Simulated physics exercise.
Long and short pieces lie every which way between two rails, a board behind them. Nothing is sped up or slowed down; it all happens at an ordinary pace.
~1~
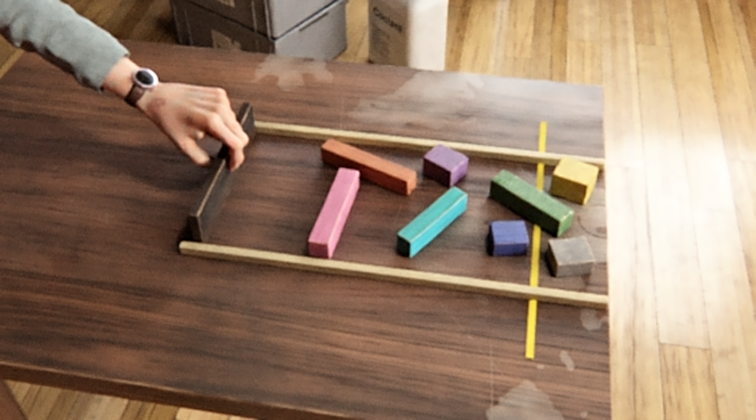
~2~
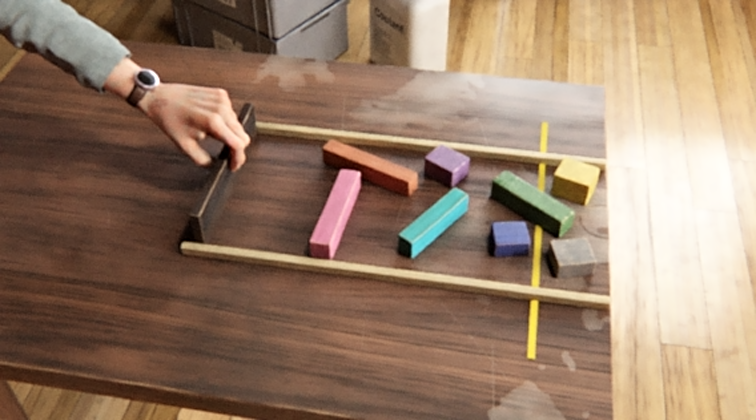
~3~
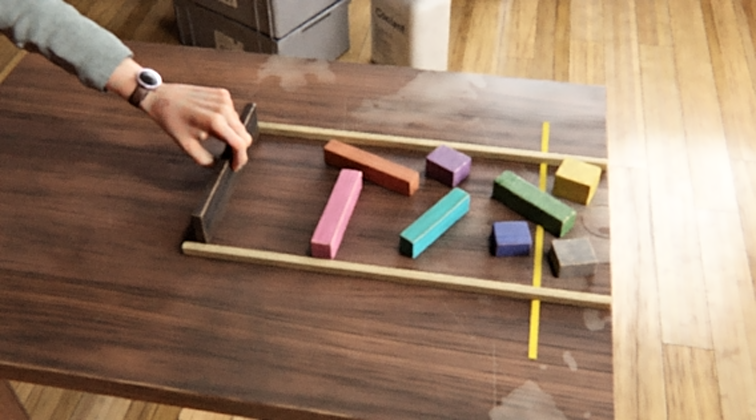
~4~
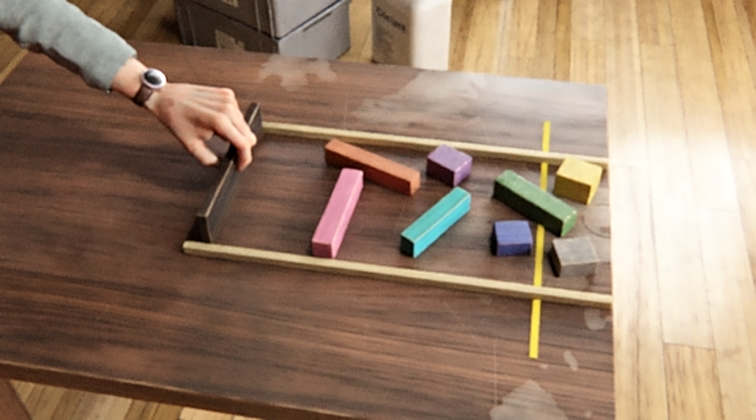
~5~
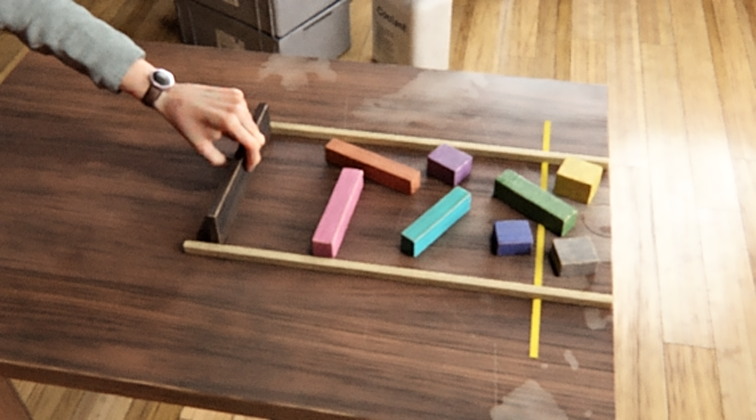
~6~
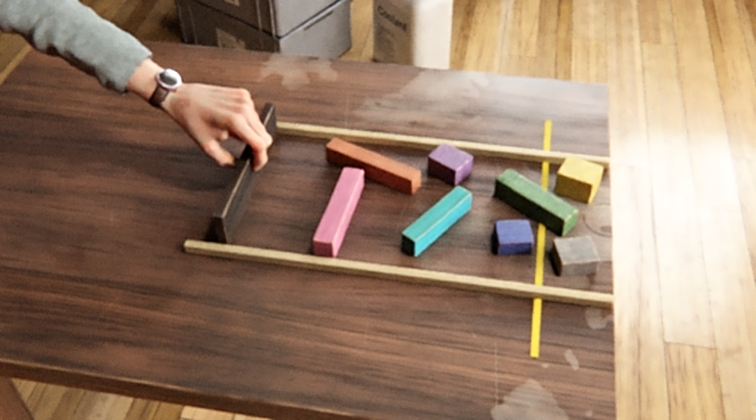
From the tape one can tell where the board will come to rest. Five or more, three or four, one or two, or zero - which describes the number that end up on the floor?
Turns out three or four get pushed past the edge and drop.
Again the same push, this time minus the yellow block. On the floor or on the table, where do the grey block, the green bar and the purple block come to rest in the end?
Grey block down, green bar down, purple block still up.
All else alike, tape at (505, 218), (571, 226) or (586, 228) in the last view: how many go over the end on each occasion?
0, 5, 7.
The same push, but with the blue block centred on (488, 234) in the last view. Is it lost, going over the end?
Placed there, it does not drop.
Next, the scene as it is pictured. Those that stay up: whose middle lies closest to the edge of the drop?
The turquoise stick is it.
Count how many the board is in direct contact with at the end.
Number: 2.
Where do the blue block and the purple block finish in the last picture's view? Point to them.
The blue block ends at (604, 277) and the purple block at (578, 173).
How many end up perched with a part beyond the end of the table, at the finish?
3.
Soon after, none off yet; yellow block at rest near (578, 180); grey block at rest near (575, 256); green bar at rest near (535, 202).
By the end, the number that fall off is three or four; fallen, green bar, grey block and yellow block.
